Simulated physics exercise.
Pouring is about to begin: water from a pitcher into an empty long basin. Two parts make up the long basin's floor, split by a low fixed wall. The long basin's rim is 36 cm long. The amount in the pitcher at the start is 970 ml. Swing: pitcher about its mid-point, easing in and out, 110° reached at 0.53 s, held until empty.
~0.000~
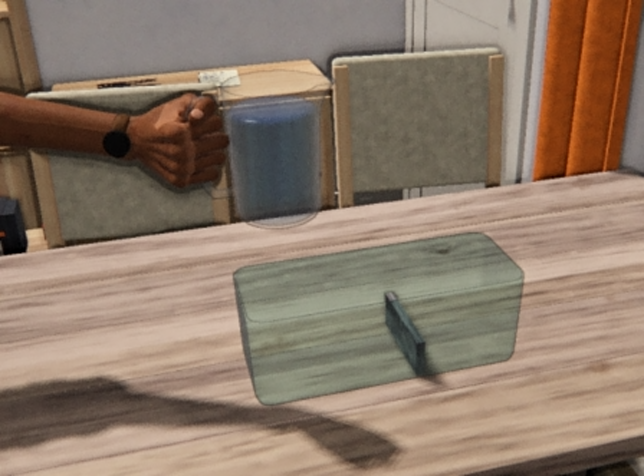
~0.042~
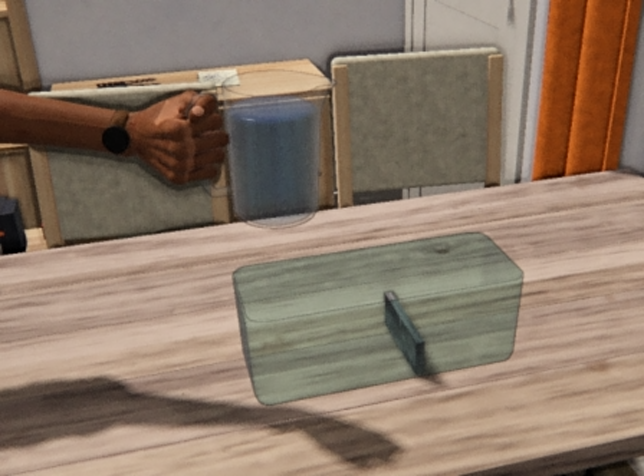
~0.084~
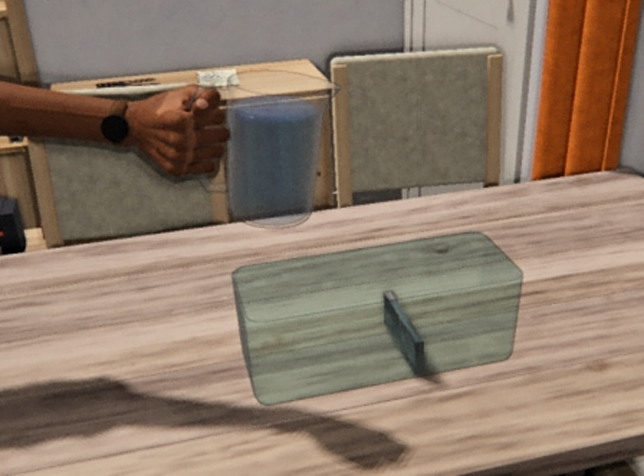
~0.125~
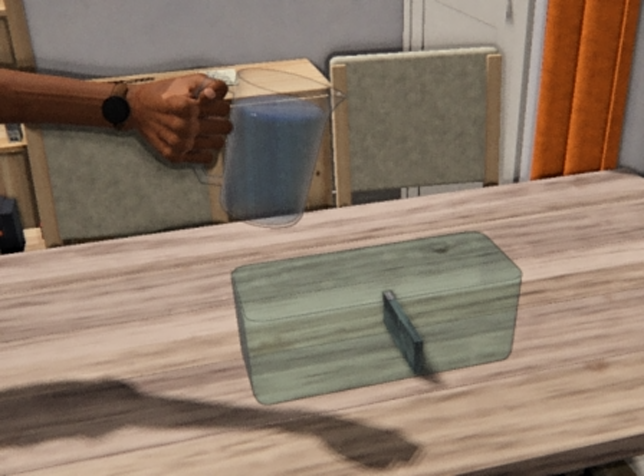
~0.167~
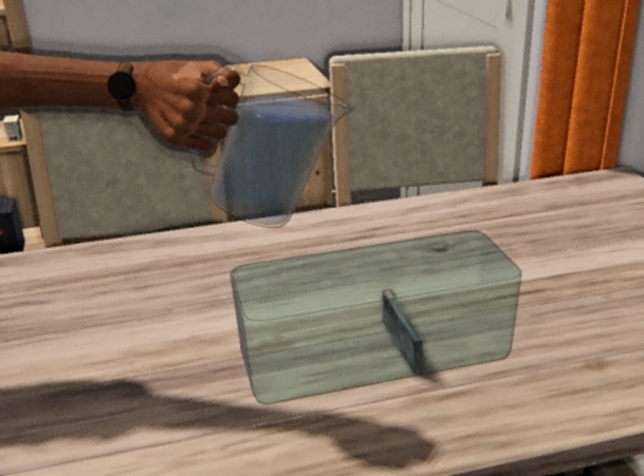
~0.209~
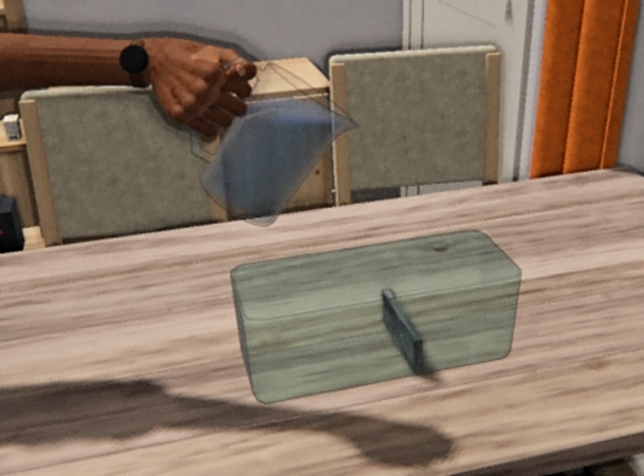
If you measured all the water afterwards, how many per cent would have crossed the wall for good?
Around 43 per cent would have crossed.
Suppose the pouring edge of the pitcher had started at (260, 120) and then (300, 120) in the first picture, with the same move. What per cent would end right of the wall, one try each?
In order, 10 and 5 per cent.
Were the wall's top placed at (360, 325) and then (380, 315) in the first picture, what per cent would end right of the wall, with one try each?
Respectively close to 90 and 90 %.
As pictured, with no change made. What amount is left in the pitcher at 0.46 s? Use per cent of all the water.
About 62 per cent.
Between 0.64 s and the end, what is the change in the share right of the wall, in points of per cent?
It goes up by about 20.
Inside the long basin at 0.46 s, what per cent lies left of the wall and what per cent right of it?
Lab note: Left near 1, right near 8.
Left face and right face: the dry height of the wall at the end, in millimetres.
About 32 mm on the left, about 26 mm on the right.
After 0.46 s the tilt is 105° and 61 per cent is still to pour, 1 is left of the wall and 8 right of it.
After 0.64 s the tilt is 110° and 19 per cent is still to pour, 33 is left of the wall and 23 right of it.
After 0.82 s the tilt is 110° and 3 per cent is still to pour, 45 is left of the wall and 42 right of it.
After 1.03 s the tilt is 110° and 0 per cent is still to pour, 52 is left of the wall and 43 right of it.
In the end 53 per cent lies left of the wall, 43 right of it and 4 outside.
